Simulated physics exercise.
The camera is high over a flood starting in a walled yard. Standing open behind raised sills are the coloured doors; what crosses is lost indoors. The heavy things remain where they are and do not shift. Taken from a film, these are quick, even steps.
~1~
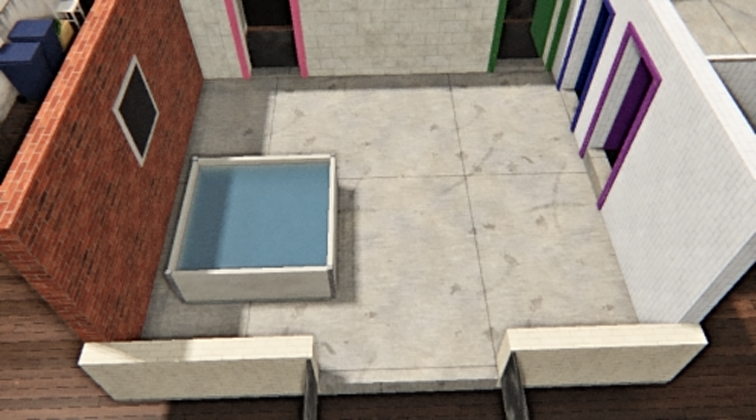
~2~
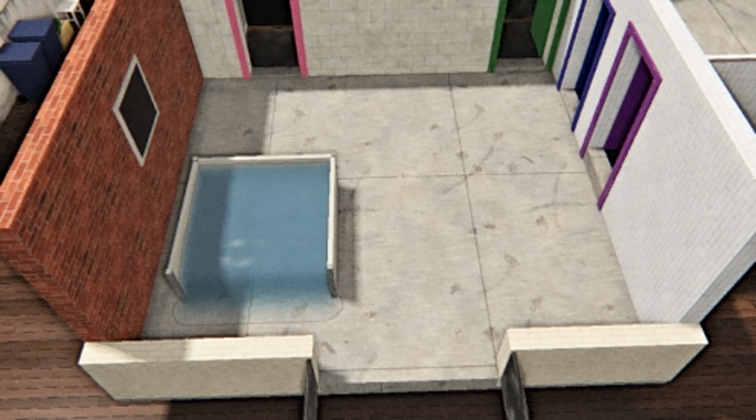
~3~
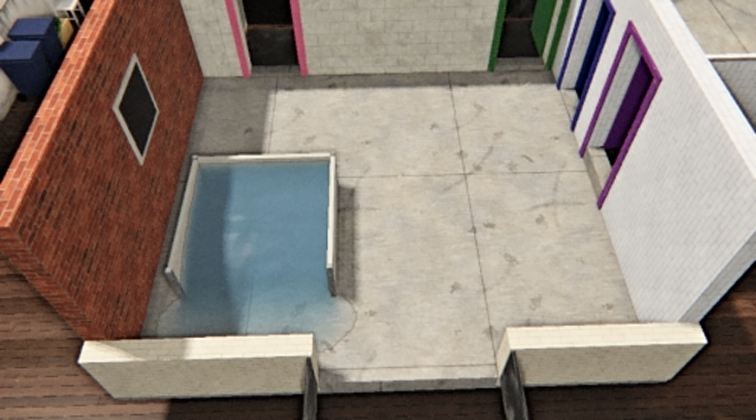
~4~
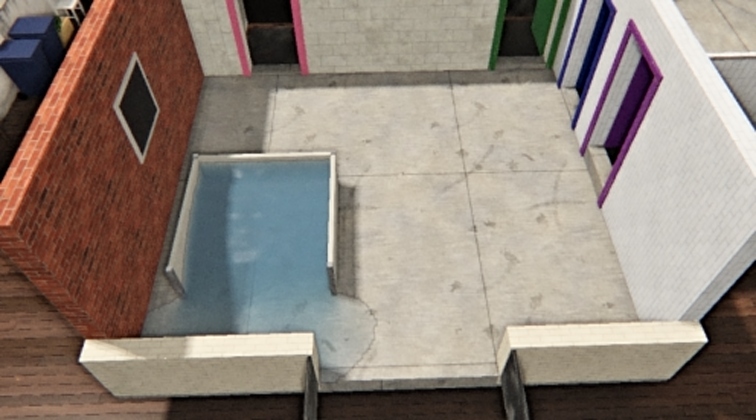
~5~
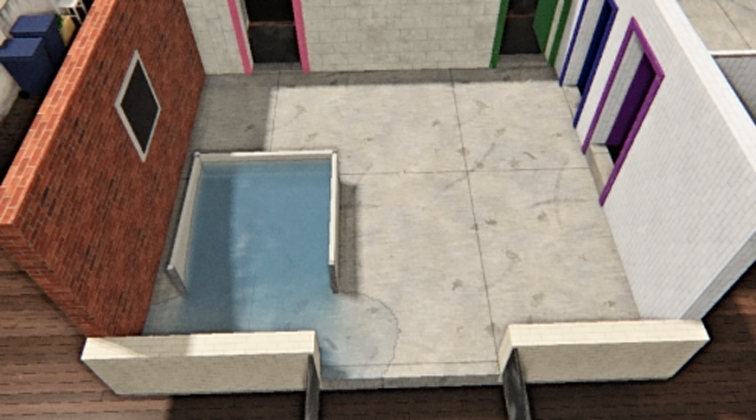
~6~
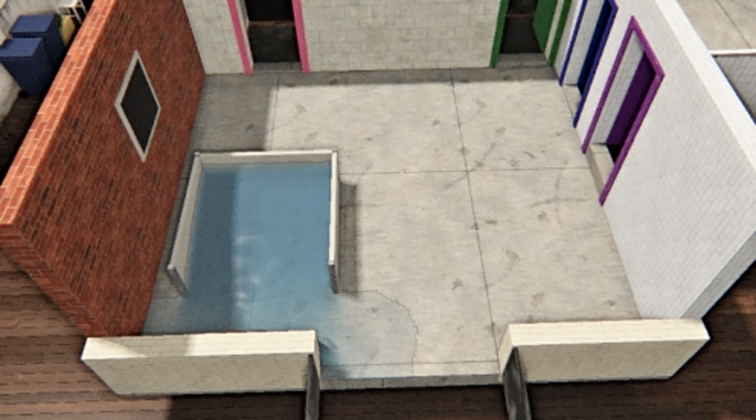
To begin with, an open tank of still blue water stands whole beside a red brick wall in a walled yard with coloured doorways. Its near side disappears and water pours out toward the low front wall, then the shallow sheet spreads gradually rightward across the pale floor into the front gap.
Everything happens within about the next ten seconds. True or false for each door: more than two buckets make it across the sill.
Green door: False; purple door: False; blue door: False; pink door: True.
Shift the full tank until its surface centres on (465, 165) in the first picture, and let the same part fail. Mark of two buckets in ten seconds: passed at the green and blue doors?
Door by door, green admits more and blue admits less.
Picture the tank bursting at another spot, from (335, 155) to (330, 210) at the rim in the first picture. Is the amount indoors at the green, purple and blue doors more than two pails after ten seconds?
Log - green door runs over the limit, purple door keeps within bounds, blue door runs over the limit.
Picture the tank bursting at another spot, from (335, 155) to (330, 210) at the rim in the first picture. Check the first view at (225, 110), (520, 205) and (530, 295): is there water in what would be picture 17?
Going in your order, I'd say still bare, then drenched, then drenched.
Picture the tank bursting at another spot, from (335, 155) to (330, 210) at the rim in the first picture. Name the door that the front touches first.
Purple door.
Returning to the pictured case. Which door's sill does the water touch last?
The green one.
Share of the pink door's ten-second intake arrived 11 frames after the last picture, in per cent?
I'd put it at 0 percent.
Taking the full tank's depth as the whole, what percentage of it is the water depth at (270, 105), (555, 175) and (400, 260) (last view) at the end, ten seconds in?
In order: Roughly 4, 8 and 4 in a hundred.
A moment on, water covers 15 % of the floor; the green door not reached, the purple door not reached, the blue door not reached, the pink door not reached.
Next, water covers 25 % of the floor; the green door not reached, the purple door not reached, the blue door not reached, the pink door not reached.
Then, water covers 45 % of the floor; the green door not reached, the purple door not reached, the blue door not reached, the pink door under two buckets in.
Later, water covers 70 % of the floor; the green door not reached, the purple door wet at the sill, nothing in, the blue door wet at the sill, nothing in, the pink door over two buckets in.
In the end, water covers 85 % of the floor; the green door wet at the sill, nothing in, the purple door wet at the sill, nothing in, the blue door under two buckets in, the pink door over two buckets in.
